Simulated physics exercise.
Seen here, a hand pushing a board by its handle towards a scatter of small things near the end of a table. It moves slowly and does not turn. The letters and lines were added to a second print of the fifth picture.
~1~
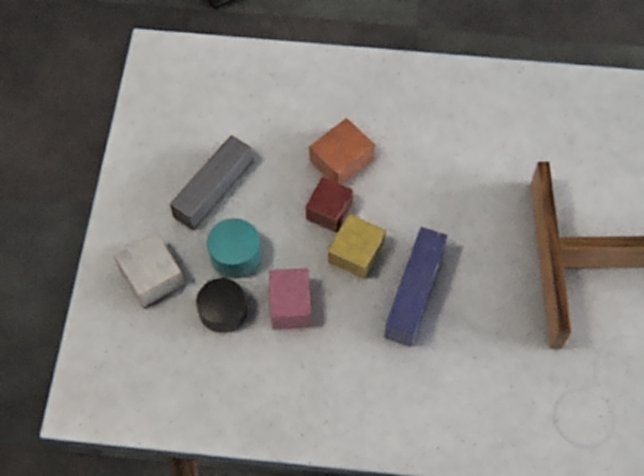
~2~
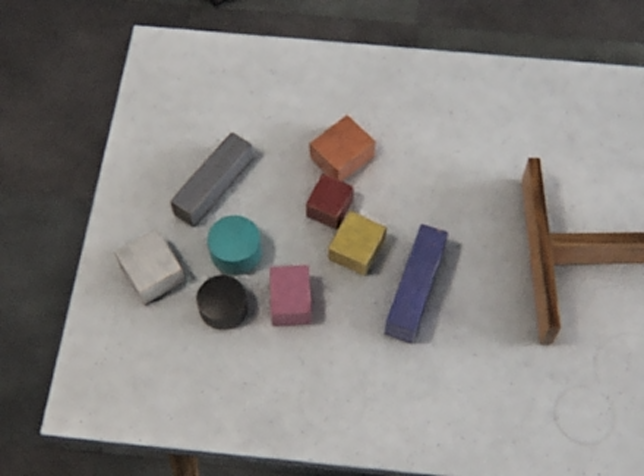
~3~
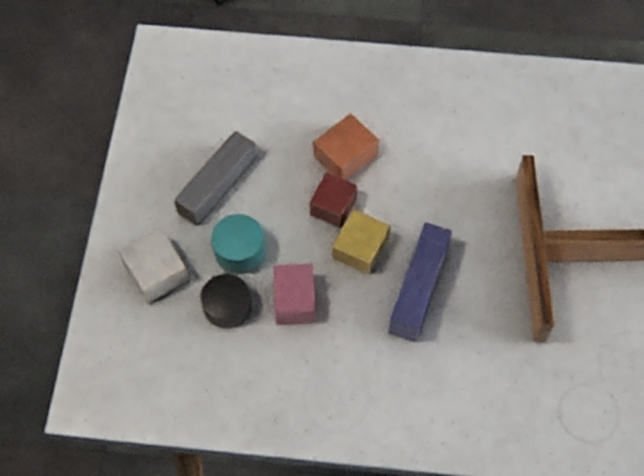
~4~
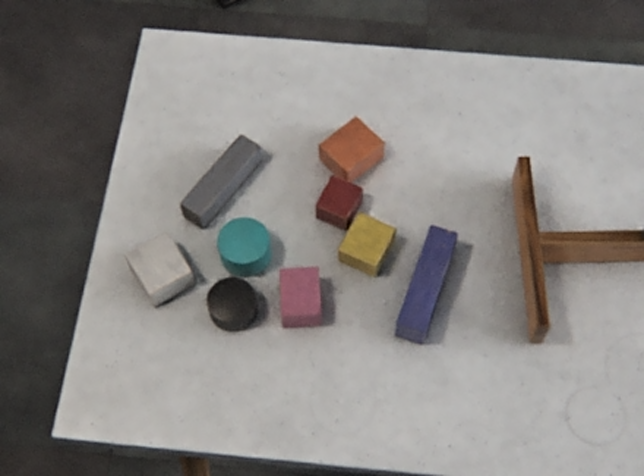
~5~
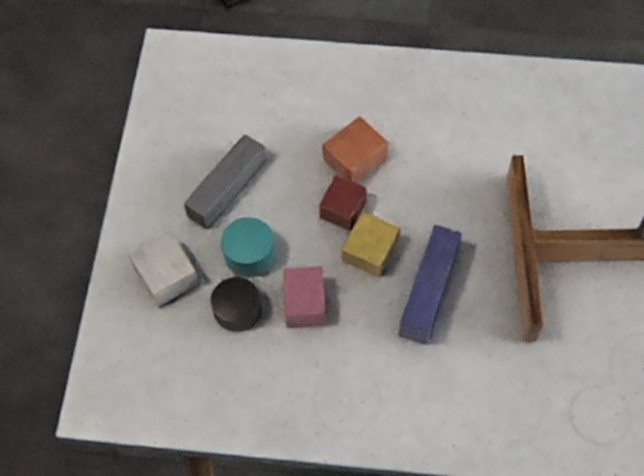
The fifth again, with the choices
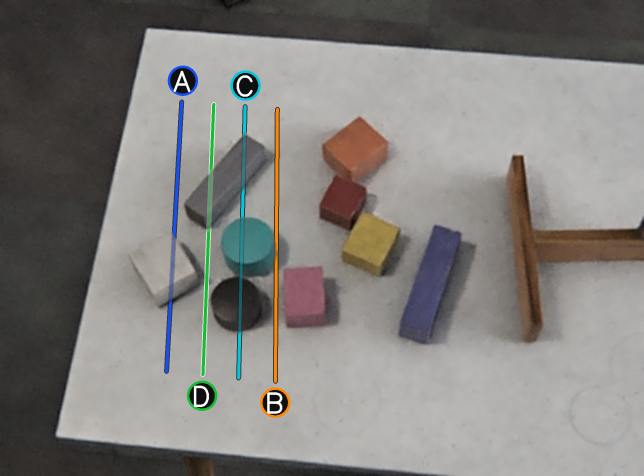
The clip shows assorted coloured blocks, bars and discs lying on a pale tabletop while a wooden board with a handle slides slowly left towards them from the right, without turning, as the view shifts slightly.
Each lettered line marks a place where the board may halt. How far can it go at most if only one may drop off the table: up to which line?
Line D.
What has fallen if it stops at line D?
The white block.
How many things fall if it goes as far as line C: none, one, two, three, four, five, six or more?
By then, none.
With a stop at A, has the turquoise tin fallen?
Yes.
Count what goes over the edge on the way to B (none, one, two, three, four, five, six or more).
By then, none.
On the marked copy, A at (175, 228); B at (276, 237); C at (242, 234); D at (209, 231).
With D. Early on, board (412, 227); blue bar (391, 285); red block (335, 201).
Further on, board (296, 217); white block (150, 273); turquoise tin (193, 247).
At the end, board (210, 210); white block over the edge; turquoise tin (109, 243); one fallen.
As for the rest, A drops three; B is within the limit but short; C is within the limit but short.
